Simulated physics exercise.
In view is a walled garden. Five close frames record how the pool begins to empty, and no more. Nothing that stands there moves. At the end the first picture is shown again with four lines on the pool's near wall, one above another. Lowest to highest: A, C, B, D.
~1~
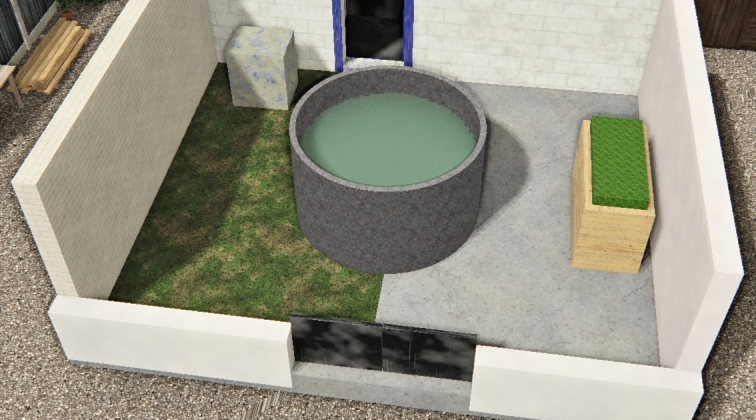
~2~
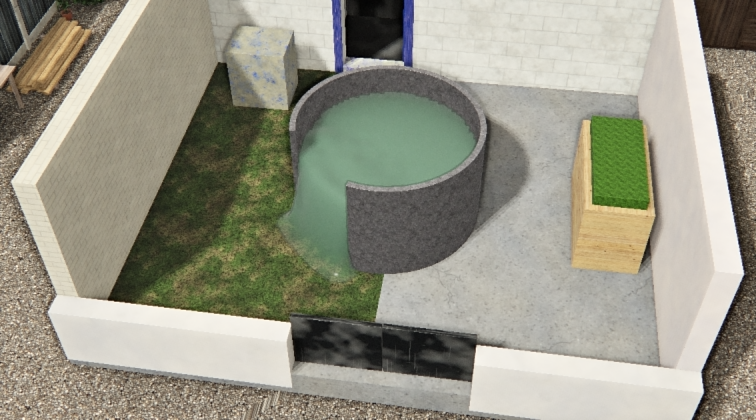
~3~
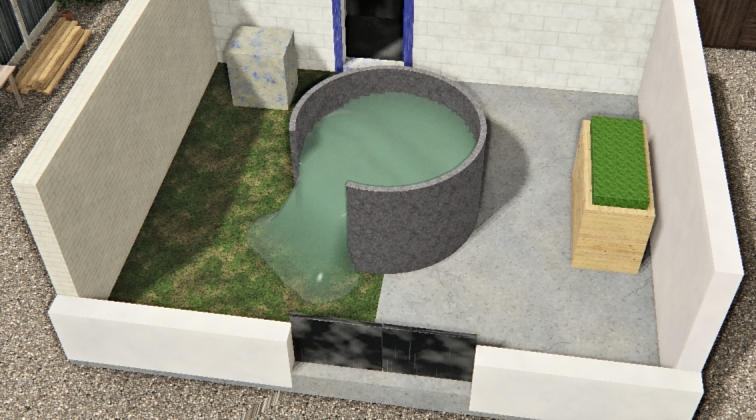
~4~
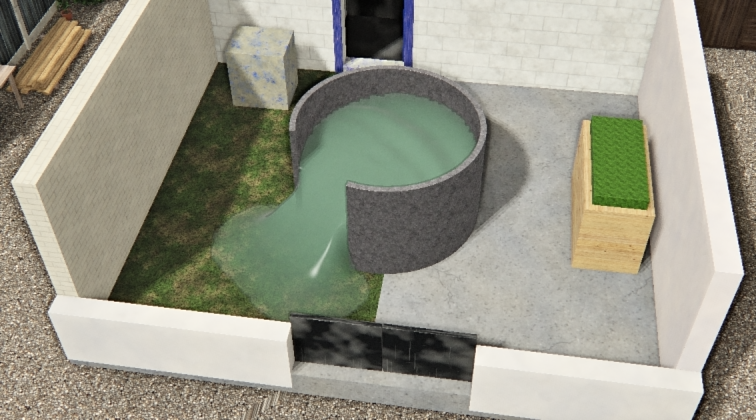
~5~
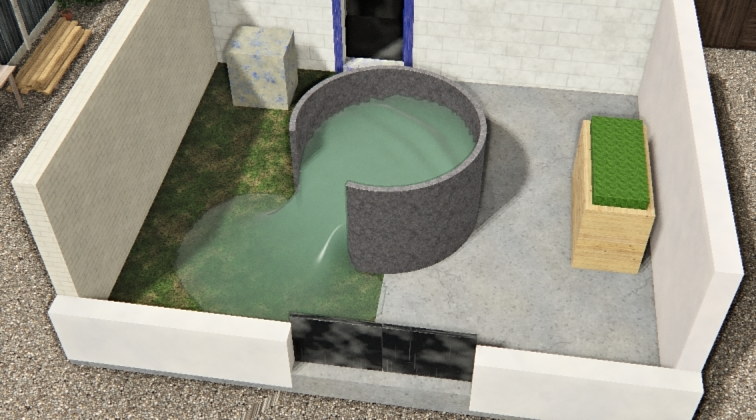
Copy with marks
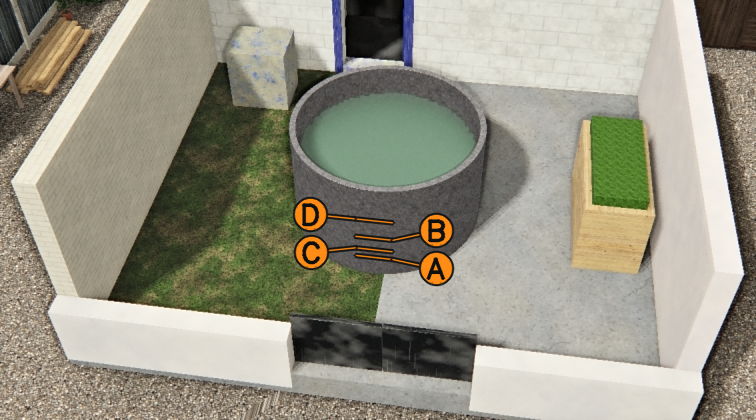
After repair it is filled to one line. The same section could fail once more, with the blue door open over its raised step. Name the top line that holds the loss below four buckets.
It is D.
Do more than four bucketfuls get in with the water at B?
No.
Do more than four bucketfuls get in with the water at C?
No, that is safe.
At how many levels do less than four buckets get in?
All four.
In orange, A at (374, 257); B at (373, 238); C at (374, 249); D at (373, 220); from the bottom up A, C, B, D.
Choosing A, nothing gets over.
Choosing B, nothing gets over.
Choosing C, nothing gets over.
Choosing D, a bucket or two gets in.
